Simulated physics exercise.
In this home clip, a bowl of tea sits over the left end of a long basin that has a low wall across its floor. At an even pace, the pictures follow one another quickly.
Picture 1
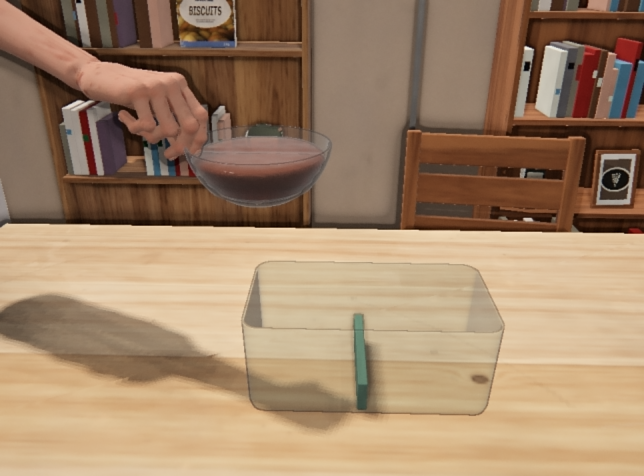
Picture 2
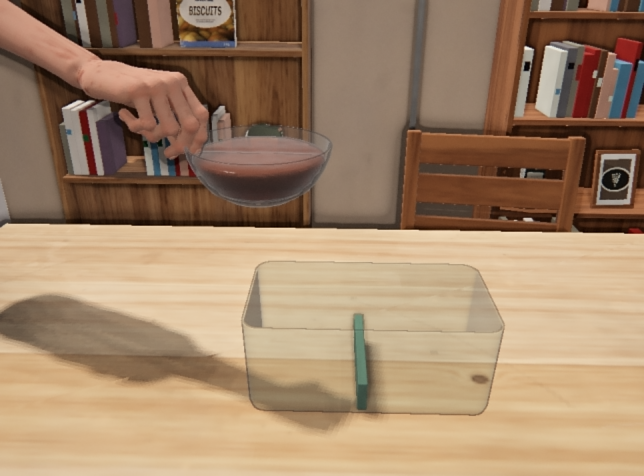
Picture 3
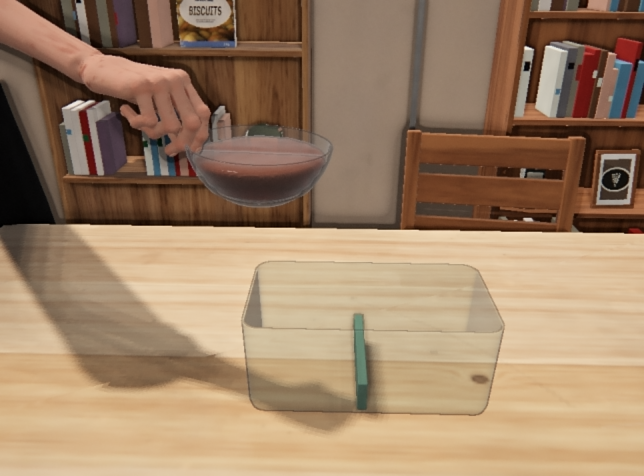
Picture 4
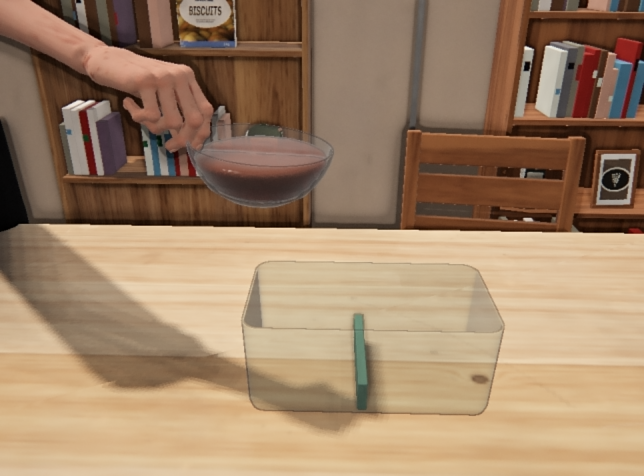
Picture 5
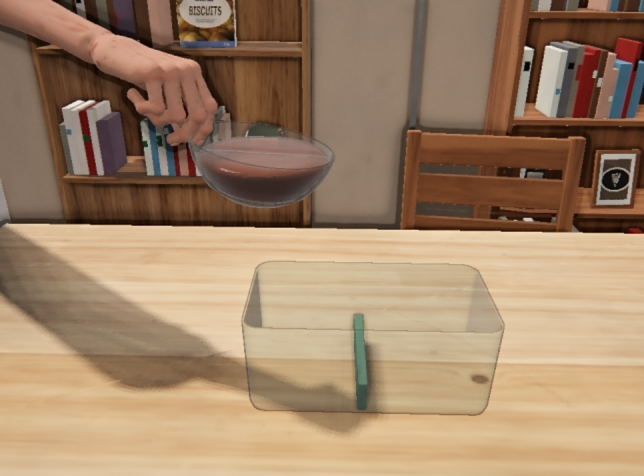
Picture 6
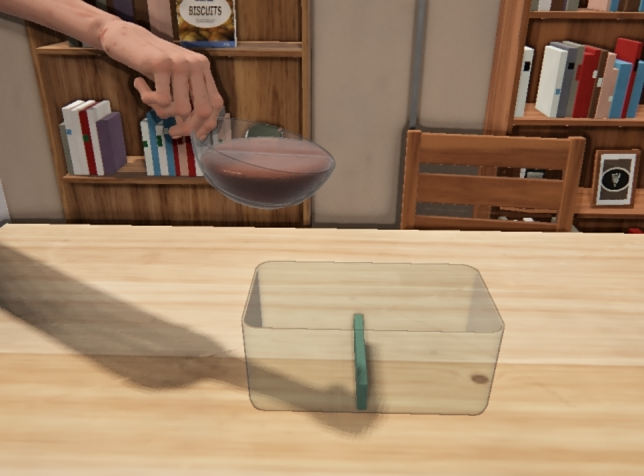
At the start, a hand holds a glass bowl of reddish-brown tea level above the left end of a clear basin with a low green wall across its floor. The hand then slowly tilts the bowl to the right, slightly at first and then further, until the tea reaches the lowered rim.
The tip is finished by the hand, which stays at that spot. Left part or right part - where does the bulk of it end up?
The right part.
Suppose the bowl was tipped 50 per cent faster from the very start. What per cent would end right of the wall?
Roughly 70 percent.
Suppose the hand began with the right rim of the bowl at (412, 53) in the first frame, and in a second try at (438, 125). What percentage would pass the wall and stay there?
It comes out at around 70 percent and then around 60 percent.
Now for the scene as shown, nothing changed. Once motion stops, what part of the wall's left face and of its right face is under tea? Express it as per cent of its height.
Left 20 per cent, right 50.
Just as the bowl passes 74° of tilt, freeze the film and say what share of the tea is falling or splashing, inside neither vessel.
It comes to around 35 per cent.
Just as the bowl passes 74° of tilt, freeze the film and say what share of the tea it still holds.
I'd put it at some 15 in a hundred.
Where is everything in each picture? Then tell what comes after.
The first picture shows tilt 0°; pouring edge (331, 146); surface from (193, 151) to (327, 153); the long basin's rim runs from (250, 292) to (490, 297); the wall's top is at (360, 347).
The second picture shows tilt 1°; pouring edge (331, 147); surface from (194, 151) to (327, 153).
The third picture shows tilt 3°; pouring edge (332, 149); surface from (194, 150) to (328, 154).
The fourth picture shows tilt 6°; pouring edge (333, 153); surface from (197, 149) to (329, 156).
The fifth picture shows tilt 10°; pouring edge (334, 158); surface from (199, 150) to (330, 156).
The sixth picture shows tilt 15°; pouring edge (334, 165); surface from (202, 151) to (334, 159); 1 per cent is over the edge.
A moment on, the tilt is 74° and 17 per cent is still to pour, 4 is left of the wall and 43 right of it.
Next, the tilt is 111° and 0 per cent is still to pour, 24 is left of the wall and 75 right of it.
Then the tilt is 121° and 0 per cent is still to pour, 24 is left of the wall and 75 right of it.
Later the tilt is 121° and 0 per cent is still to pour, 24 is left of the wall and 75 right of it.
In the end 24 per cent lies left of the wall, 75 right of it and 1 outside.
